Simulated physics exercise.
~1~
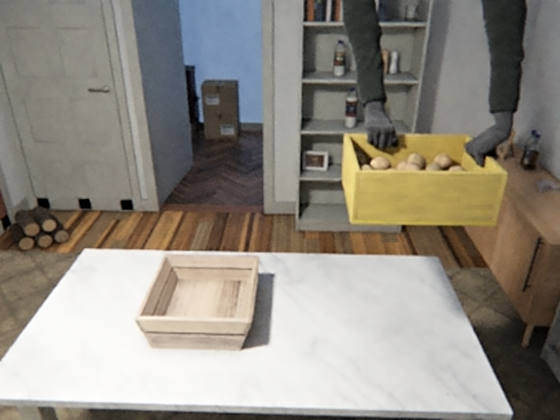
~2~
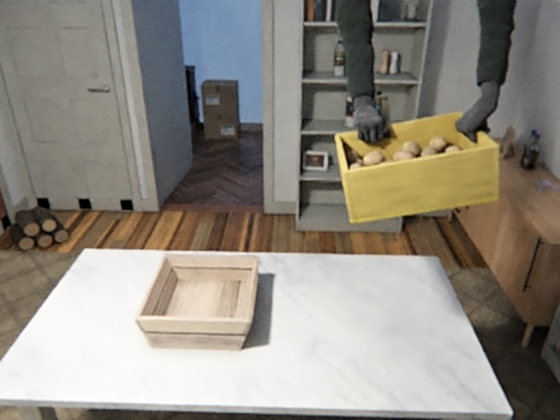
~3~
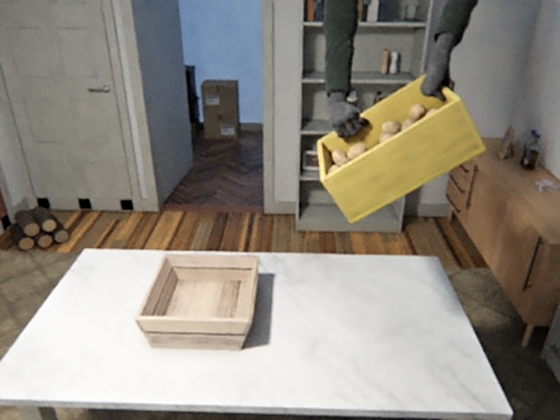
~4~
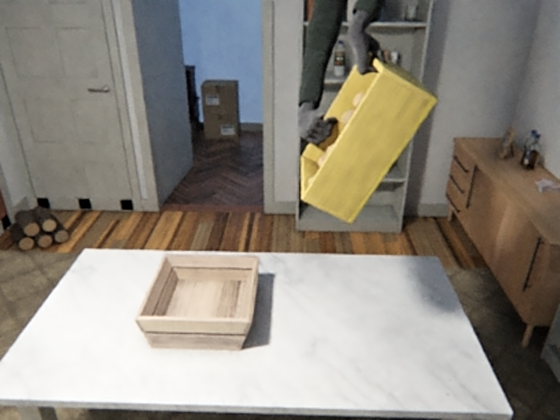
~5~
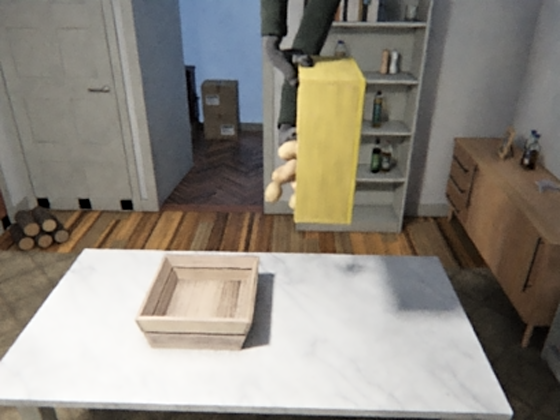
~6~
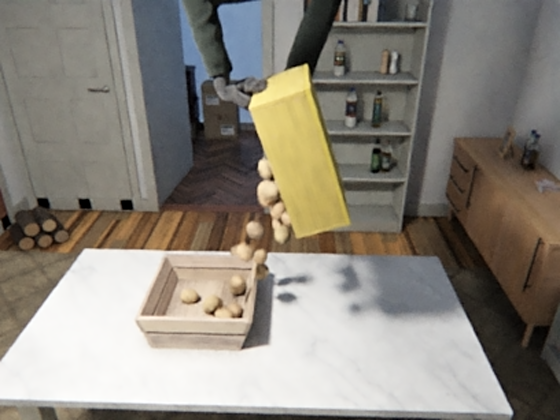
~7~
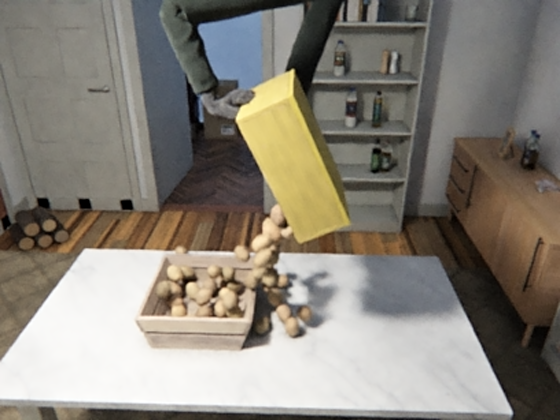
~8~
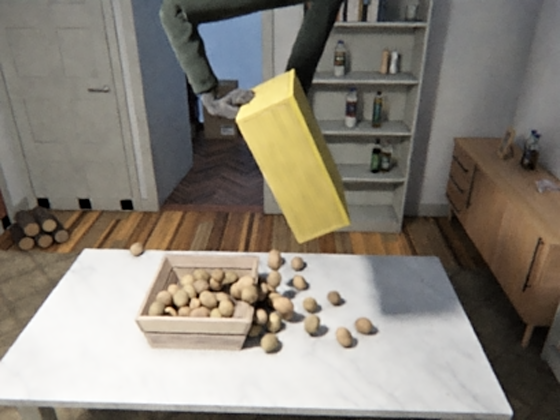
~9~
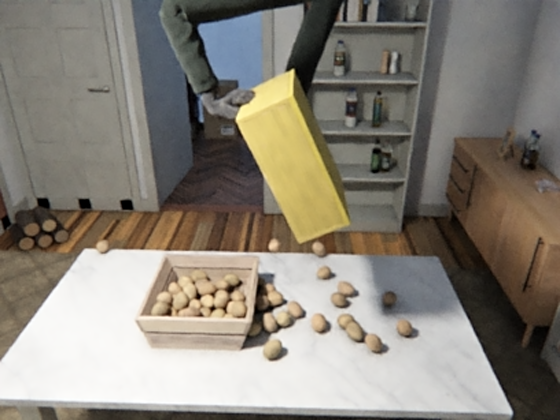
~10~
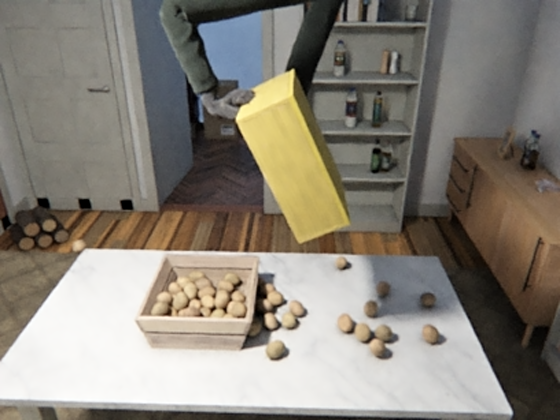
At the start, two gloved hands hold a yellow box of potatoes up in the air to the right of an empty wooden tub on a white marble table. The hands tip the box to the left, slowly and then more steeply, until it stands on end. Potatoes begin to drop from its open side, then pour down into the tub. The tub fills to a heap, while others land beside it and roll across the tabletop, mostly to the right. The emptied box stays tilted above, with most potatoes in the tub and many outside it.
